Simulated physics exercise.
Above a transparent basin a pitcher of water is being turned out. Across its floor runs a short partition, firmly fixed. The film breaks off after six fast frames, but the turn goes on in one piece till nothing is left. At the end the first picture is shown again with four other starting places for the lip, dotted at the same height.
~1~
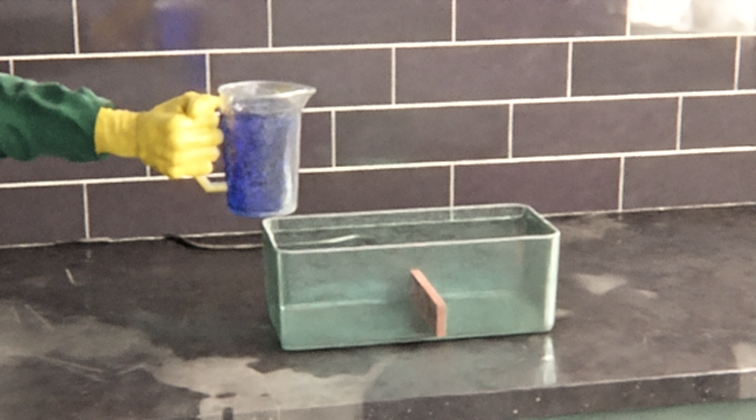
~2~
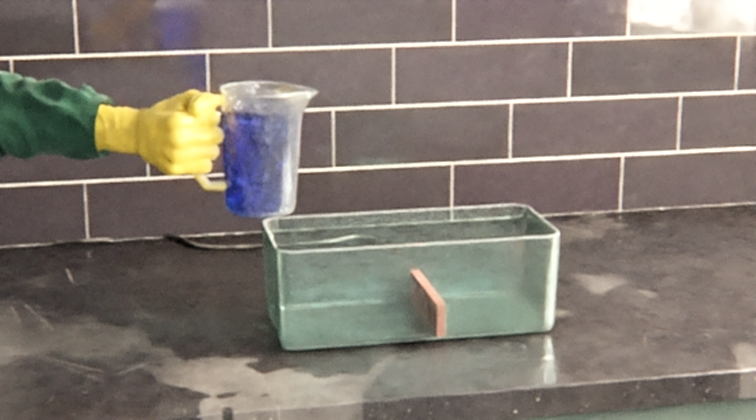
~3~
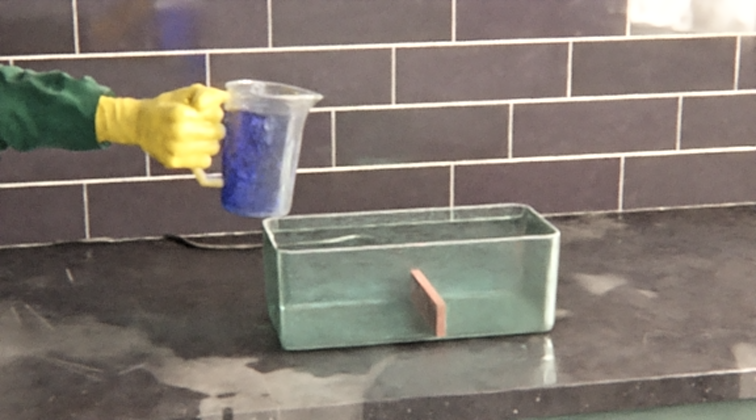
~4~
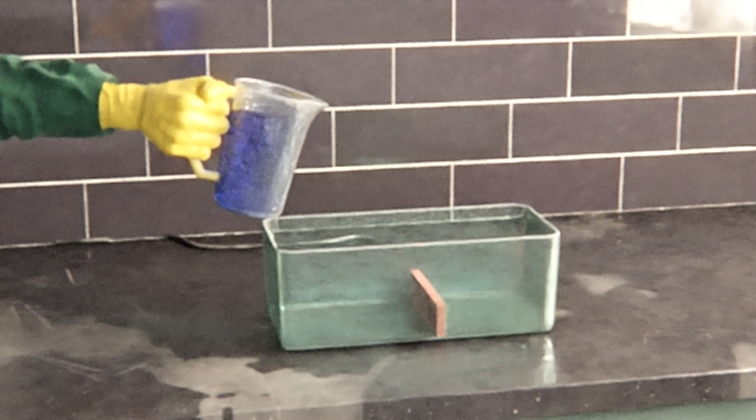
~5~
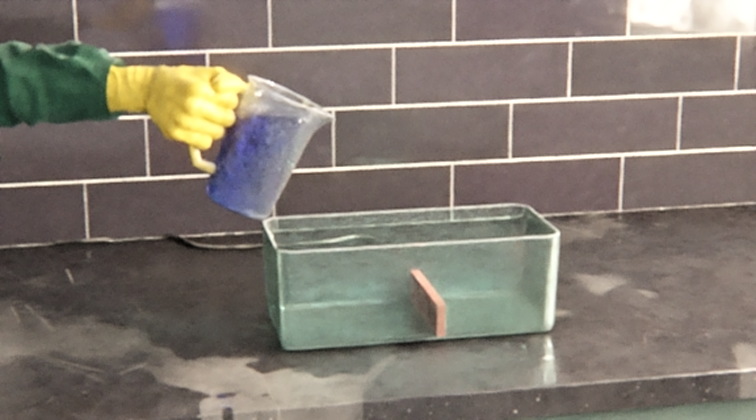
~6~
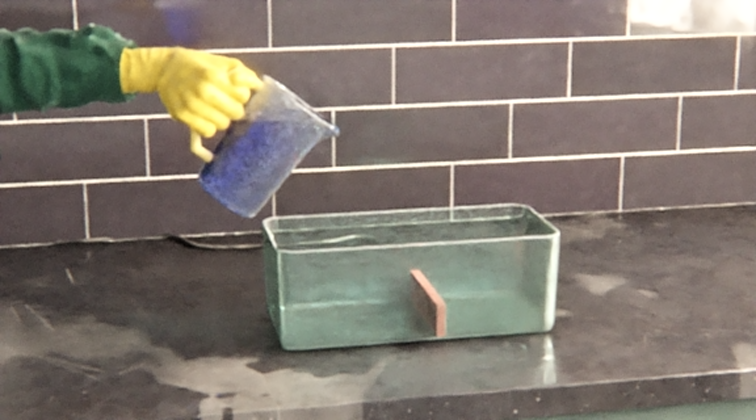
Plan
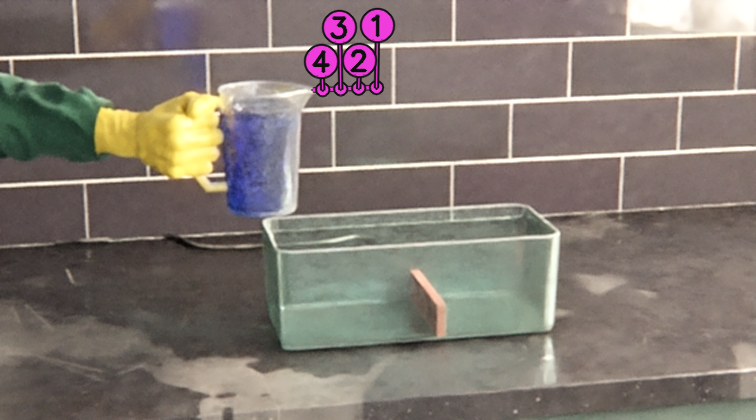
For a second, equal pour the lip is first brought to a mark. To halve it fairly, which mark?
Spot 1 does it best.
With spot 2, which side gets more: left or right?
More ends on the left.
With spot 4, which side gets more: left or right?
The left side.
On the marked copy, 1 at (376, 87); 2 at (358, 88); 3 at (340, 88); 4 at (322, 89).
With 1, about 51 % ends left of the wall and 48 % right of it.
With 2, about 79 % ends left of the wall and 18 % right of it; 3 % is lost outside.
With 3, about 89 % ends left of the wall and 8 % right of it; 3 % is lost outside.
With 4, about 92 % ends left of the wall and 6 % right of it.
